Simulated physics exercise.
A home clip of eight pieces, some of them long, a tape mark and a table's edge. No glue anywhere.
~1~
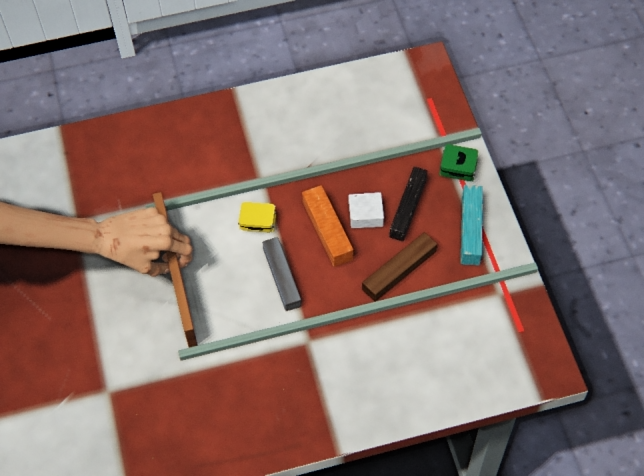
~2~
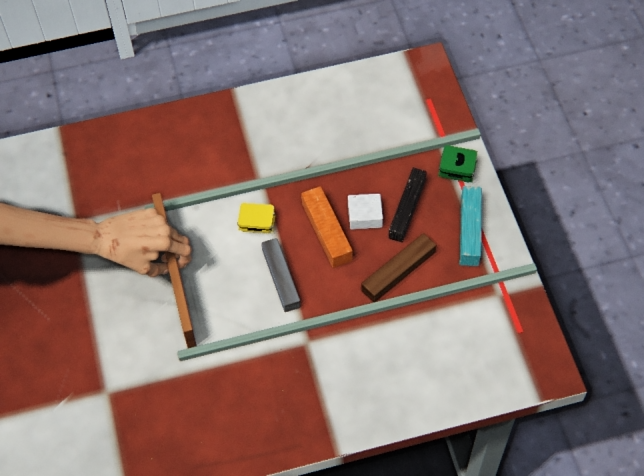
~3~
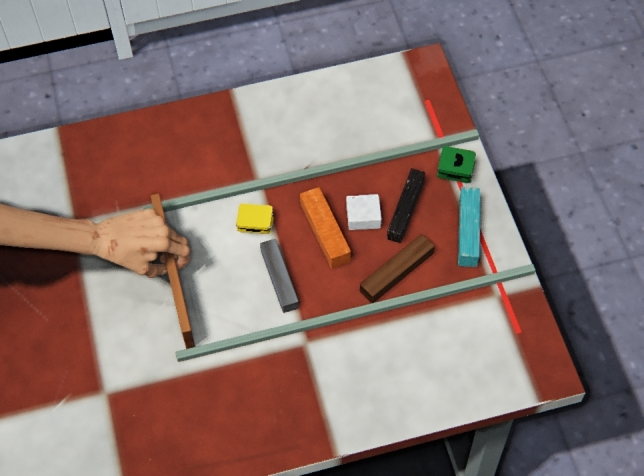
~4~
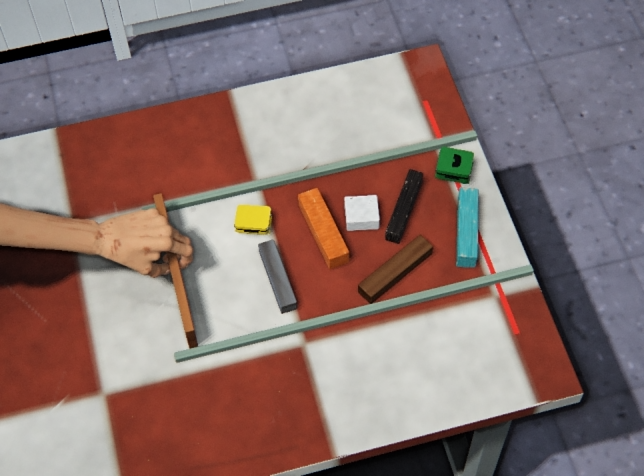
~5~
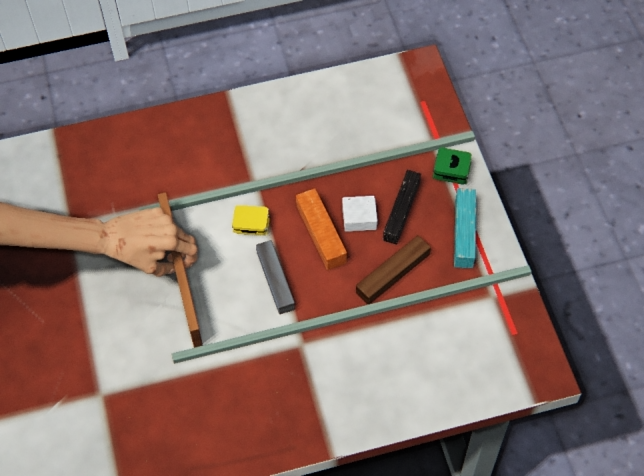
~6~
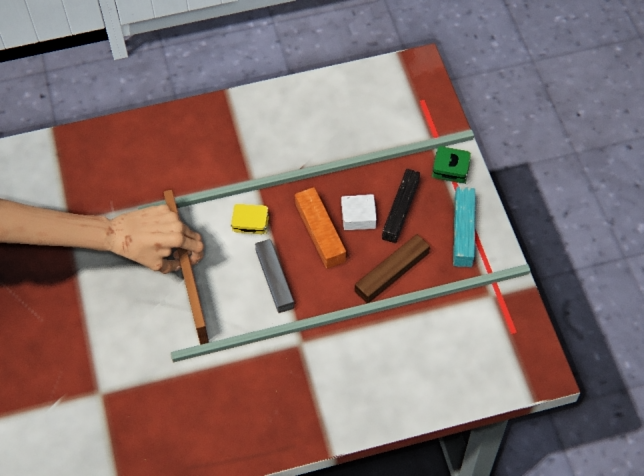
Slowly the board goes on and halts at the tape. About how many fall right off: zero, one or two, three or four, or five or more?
In the end the number that fall off is five or more.
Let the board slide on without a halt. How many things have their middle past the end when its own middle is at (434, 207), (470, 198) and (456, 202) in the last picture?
Place by place, 3, 6 and 5.
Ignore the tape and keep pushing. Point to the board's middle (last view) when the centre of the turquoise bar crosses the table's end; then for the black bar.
About (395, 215), and (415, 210) for the other.
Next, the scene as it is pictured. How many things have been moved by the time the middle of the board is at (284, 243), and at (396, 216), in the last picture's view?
First 3, then 8.
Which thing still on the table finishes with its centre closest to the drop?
The orange bar ends nearest.
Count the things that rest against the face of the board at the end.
It touches 2.
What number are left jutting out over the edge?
Overhanging: 1.
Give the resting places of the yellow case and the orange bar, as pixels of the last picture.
About (465, 164), and the other about (498, 190).
Early on, none off yet; green case at rest near (451, 166); turquoise bar at rest near (464, 227); black bar at rest near (401, 205).
A while later, none off yet; green case travelled about its own width near (484, 159); turquoise bar travelled a little near (495, 220); black bar travelled about its own width near (464, 193).
Finally, the number that fall off is five or more; lost, white block, brown stick, black bar, turquoise bar and green case.
